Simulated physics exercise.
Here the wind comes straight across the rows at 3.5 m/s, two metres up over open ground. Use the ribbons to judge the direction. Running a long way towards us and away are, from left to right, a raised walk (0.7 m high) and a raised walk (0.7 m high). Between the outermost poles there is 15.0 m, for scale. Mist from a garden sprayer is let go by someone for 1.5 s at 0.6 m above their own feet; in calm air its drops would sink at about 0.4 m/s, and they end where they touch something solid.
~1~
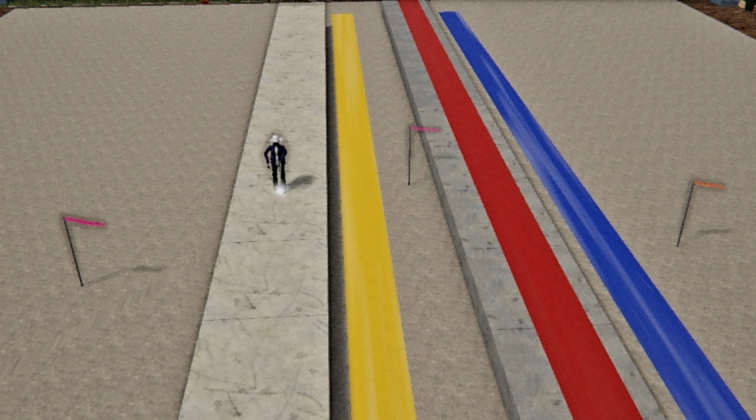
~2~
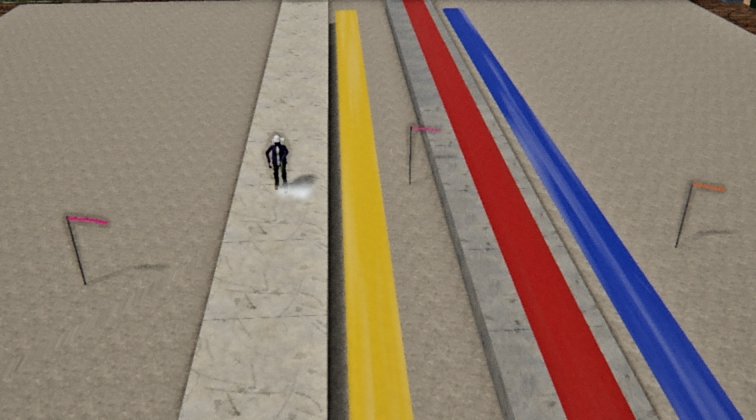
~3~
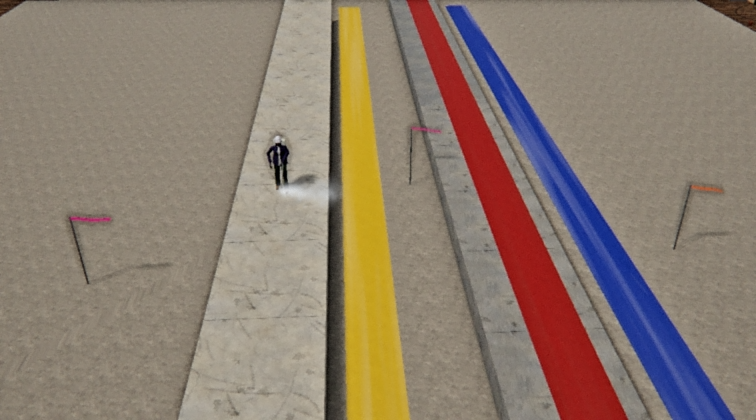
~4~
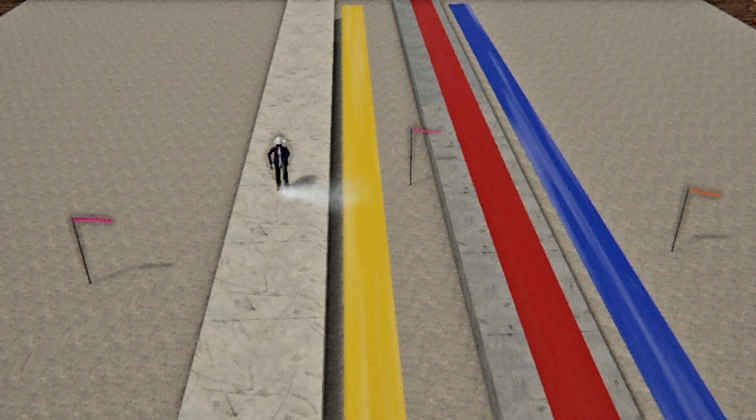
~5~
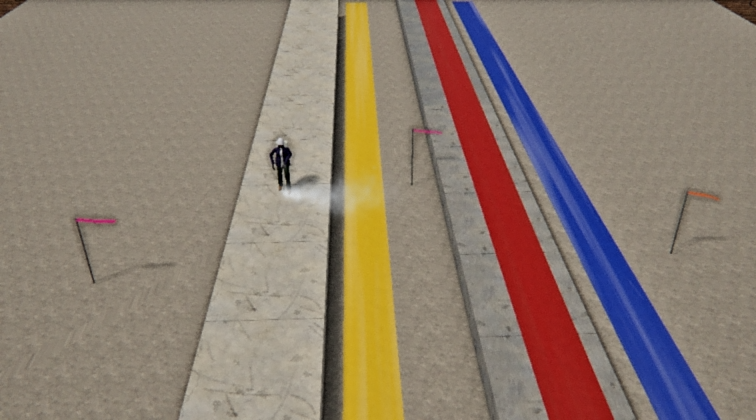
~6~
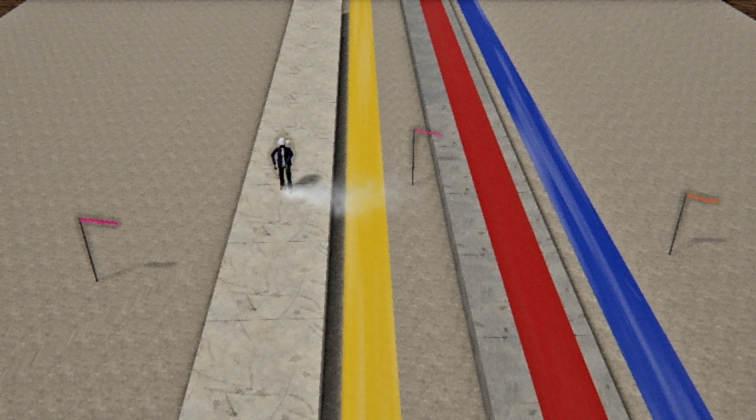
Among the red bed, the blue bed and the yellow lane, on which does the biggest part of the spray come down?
Yellow.
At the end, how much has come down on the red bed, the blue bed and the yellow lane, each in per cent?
About 5 per cent red, 3 per cent blue and 20 per cent yellow.
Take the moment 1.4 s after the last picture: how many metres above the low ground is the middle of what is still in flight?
Roughly 0.8 m up.
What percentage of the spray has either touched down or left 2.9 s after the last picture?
Close to 60 percent of it.
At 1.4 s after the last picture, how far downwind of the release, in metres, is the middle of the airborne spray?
3.5 m.
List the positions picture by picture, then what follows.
In the first frame, the left ribbon ends at (105, 224), leaning 80 degrees to the right, the spray in the air spans x = 275 to 285 around y = 190 and it comes from (280, 187).
In the second frame, the right ribbon ends at (725, 189), leaning 80 degrees to the right, the spray in the air spans x = 280 to 310 around y = 190, the blue one passes (603, 249), the red one passes (516, 229) and the yellow one passes (367, 258).
In the third frame, the inner ribbon ends at (441, 132), leaning 80 degrees to the right, the spray in the air spans x = 280 to 335 around y = 190 and the top of the left raised walk crosses (280, 208).
In the fourth frame, the left ribbon ends at (112, 221), leaning 85 degrees to the right, the spray in the air spans x = 285 to 360 around y = 190, the blue one passes (572, 204), the red one passes (494, 185) and the yellow one passes (364, 210).
In the fifth frame, the right ribbon ends at (719, 200), leaning 75 degrees to the right and the spray in the air spans x = 285 to 380 around y = 195.
In the sixth frame, the inner ribbon ends at (443, 135), leaning 80 degrees to the right, the spray in the air spans x = 290 to 400 around y = 195 and the top of the right raised walk crosses (492, 205).
Then, 1.4 s after the last picture, 0 % lies on the blue bed, 1 % on the red bed and 4 % on the yellow lane; 16 % has touched down or left; the middle of what still flies is 0.8 m above the low ground, near (408, 204).
Then, 2.9 s after the last picture, 0 % lies on the blue bed, 7 % on the red bed and 16 % on the yellow lane; 60 % has touched down or left; the middle of what still flies is 0.6 m above the low ground, near (548, 206).
Then, 6.9 s after the last picture, 3 % lies on the blue bed, 7 % on the red bed and 22 % on the yellow lane; 92 % has touched down or left.
Then, 18.9 s after the last picture, 3 % lies on the blue bed, 7 % on the red bed and 22 % on the yellow lane; 100 % has touched down or left.
Then, 43.9 s after the last picture, 3 % lies on the blue bed, 7 % on the red bed and 22 % on the yellow lane; 100 % has touched down or left.
